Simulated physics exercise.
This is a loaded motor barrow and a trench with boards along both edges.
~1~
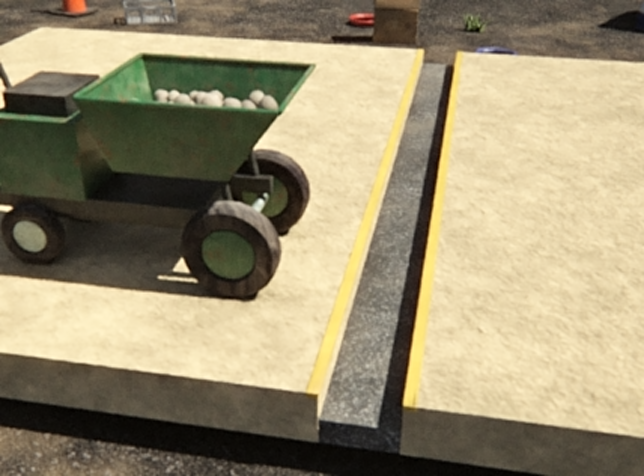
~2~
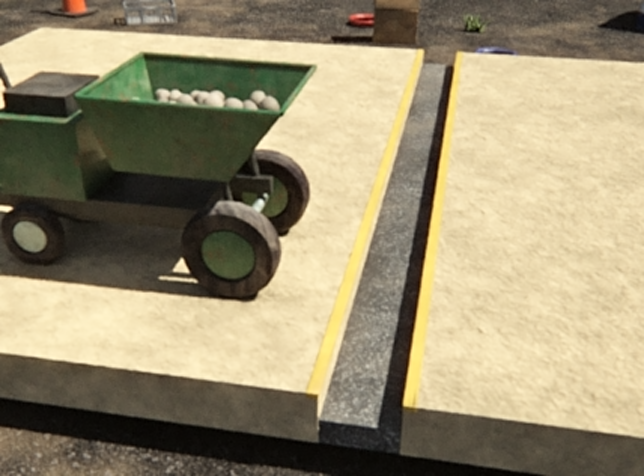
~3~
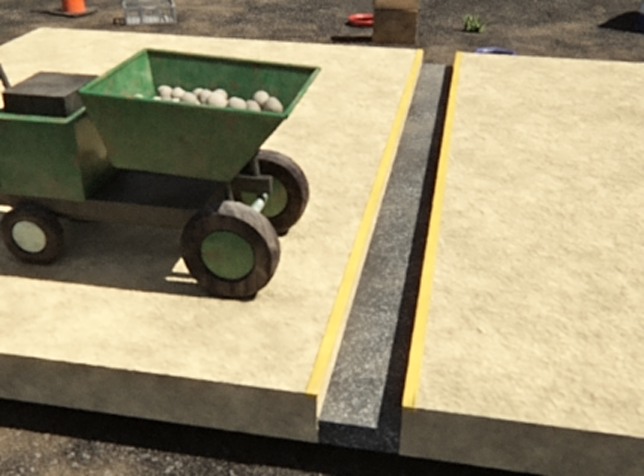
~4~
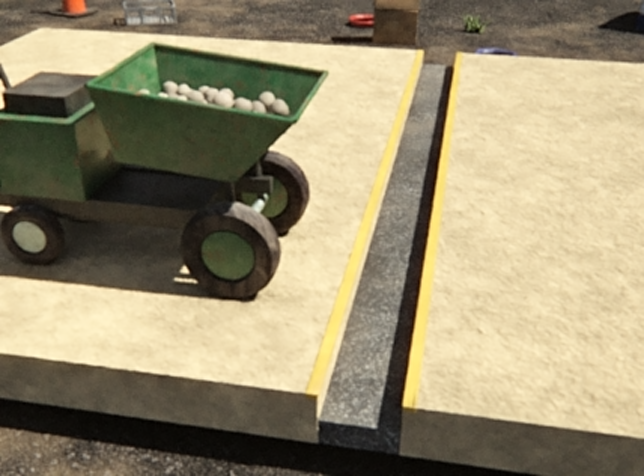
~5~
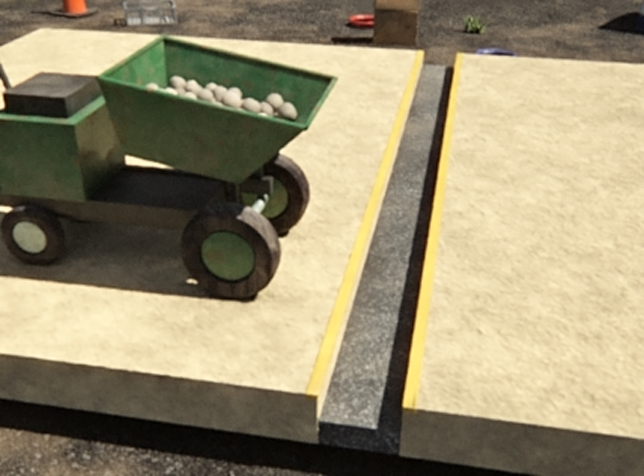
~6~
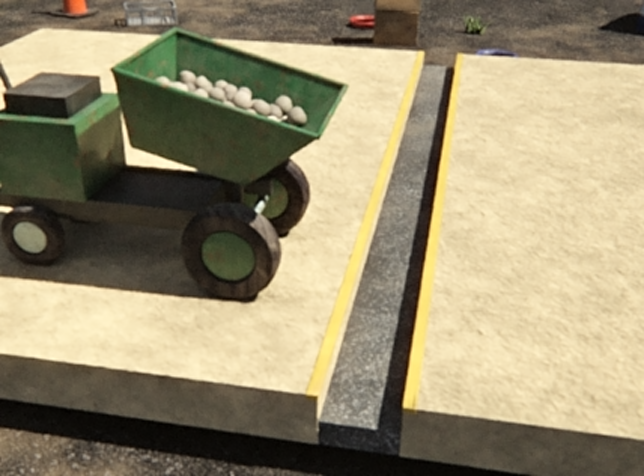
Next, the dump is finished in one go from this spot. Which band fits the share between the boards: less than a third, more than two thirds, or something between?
In the trench: Between a third and two thirds.
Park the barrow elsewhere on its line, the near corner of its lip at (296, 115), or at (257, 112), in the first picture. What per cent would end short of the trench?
Near 0 % and 0 %.
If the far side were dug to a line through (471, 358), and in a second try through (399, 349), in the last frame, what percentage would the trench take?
About 80 and 10 per cent.
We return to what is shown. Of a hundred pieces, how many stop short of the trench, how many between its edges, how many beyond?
Short near 0; between near 40; beyond near 30.
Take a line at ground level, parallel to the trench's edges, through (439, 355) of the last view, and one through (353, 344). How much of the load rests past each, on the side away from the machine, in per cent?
Near 20 % and 70 %.
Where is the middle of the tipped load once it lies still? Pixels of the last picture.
Close to (415, 268).
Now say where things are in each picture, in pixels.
The first picture shows lip of the skip at (278, 114), level; top of the load at (188, 109), river pebbles; first edge of the trench at (329, 339); far edge at (418, 349), the trench over half as wide as the skip, and shallow for its width.
The second picture shows lip of the skip at (280, 115), level; top of the load at (189, 108).
The third picture shows lip of the skip at (285, 117), tipped barely; top of the load at (192, 107).
The fourth picture shows lip of the skip at (294, 122), tipped a little; top of the load at (182, 104).
The fifth picture shows lip of the skip at (305, 129), tipped a little; top of the load at (190, 101).
The sixth picture shows lip of the skip at (318, 137), tipped a little; top of the load at (191, 102); first edge of the trench at (329, 340); far edge at (418, 351).
Soon, skip tipped steeply; all in the skip.
A while on, skip tipped right over; most in the skip; a small part in or heaped over the trench; a small part beyond it.
Towards the end, skip tipped right over; about a third in the skip; about a third in or heaped over the trench; about a quarter beyond it.
Finally, skip tipped right over; about a third in the skip; about a third in or heaped over the trench; about a quarter beyond it.
